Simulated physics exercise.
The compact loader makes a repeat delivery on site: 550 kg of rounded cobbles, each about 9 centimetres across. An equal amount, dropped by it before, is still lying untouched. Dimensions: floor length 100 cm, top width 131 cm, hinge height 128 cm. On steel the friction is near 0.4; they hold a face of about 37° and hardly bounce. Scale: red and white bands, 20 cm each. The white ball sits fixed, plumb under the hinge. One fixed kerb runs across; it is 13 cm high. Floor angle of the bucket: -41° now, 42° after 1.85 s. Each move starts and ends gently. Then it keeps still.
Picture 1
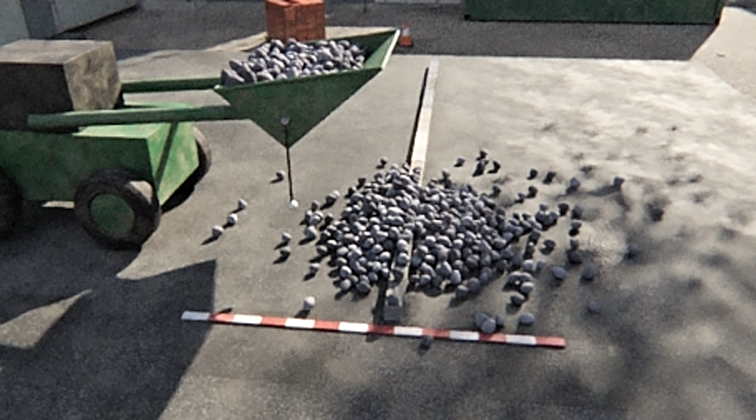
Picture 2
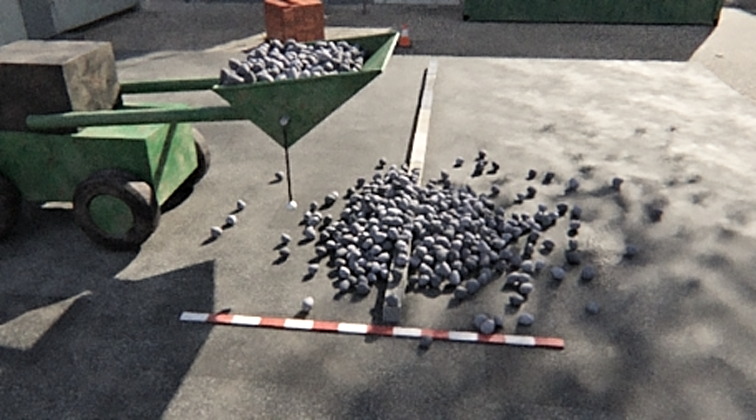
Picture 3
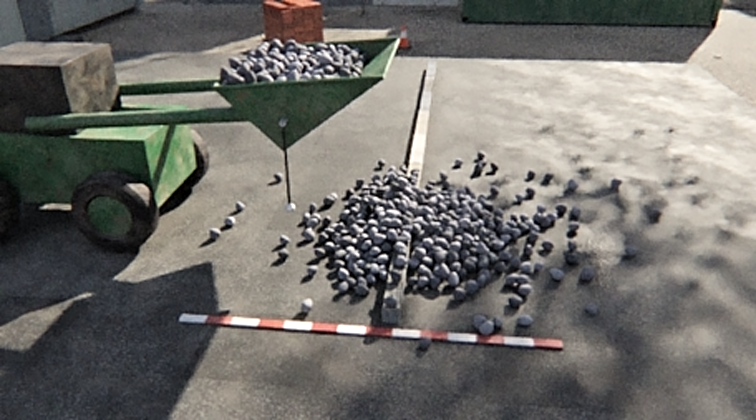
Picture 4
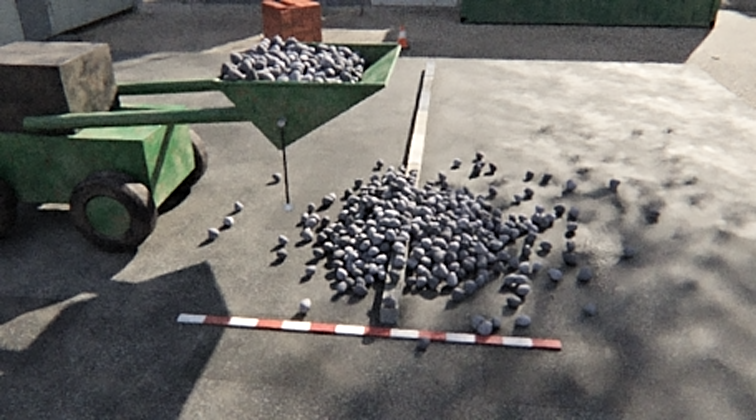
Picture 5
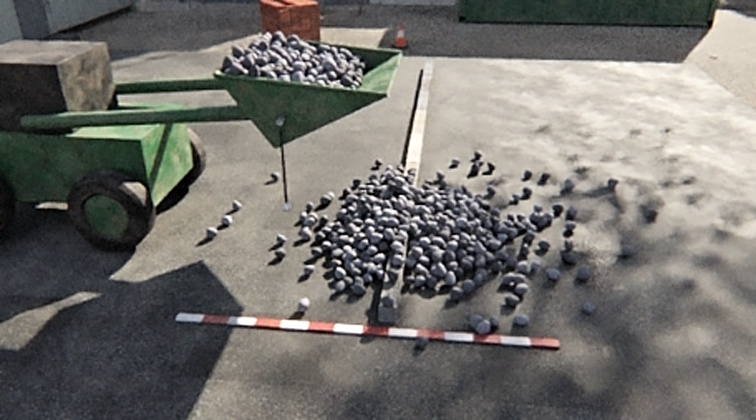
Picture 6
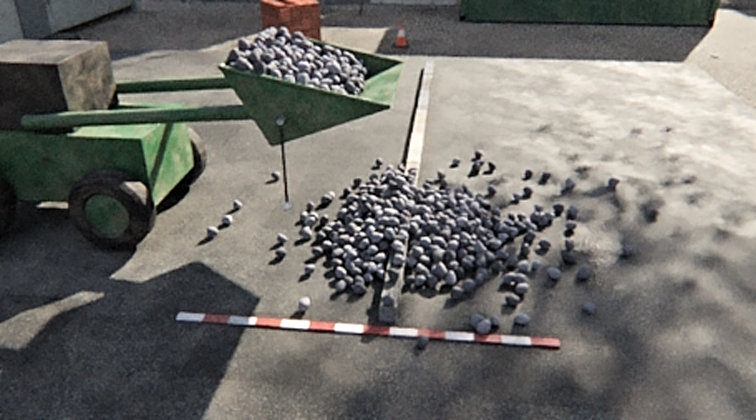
In this clip, a green machine's raised bucket of grey stones gradually tilts forward, its right edge lowering as the load shifts slightly inside, while a pile of similar stones lies still across a narrow strip on the ground.
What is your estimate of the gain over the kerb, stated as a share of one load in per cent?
My estimate is 56 per cent of one load.
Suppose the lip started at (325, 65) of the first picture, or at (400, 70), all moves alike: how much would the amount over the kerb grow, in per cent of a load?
Case one about 10 %, case two about 75 %.
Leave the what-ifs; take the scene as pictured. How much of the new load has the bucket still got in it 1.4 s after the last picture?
It holds some 25 per cent.
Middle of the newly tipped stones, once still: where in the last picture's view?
The centre sits about (414, 214).
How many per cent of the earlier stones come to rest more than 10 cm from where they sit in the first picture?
Close to 20 in a hundred of them.
Then, 0.8 s after the last picture the floor is at 29°; in per cent of one load, 98 in the bucket, 54 on this side of the kerb, 49 over the kerb; the foremost stones are at (594, 216).
Then, 1.4 s after the last picture the floor is at 42°; in per cent of one load, 26 in the bucket, 103 on this side of the kerb, 70 over the kerb; the foremost stones are at (594, 216).
Then, 1.7 s after the last picture the floor is at 42°; in per cent of one load, 1 in the bucket, 105 on this side of the kerb, 95 over the kerb; the foremost stones are at (594, 216).
Then, 4.5 s after the last picture the floor is at 42°; in per cent of one load, 0 in the bucket, 96 on this side of the kerb, 104 over the kerb; the foremost stones are at (594, 216). Net gain over the kerb, 56.
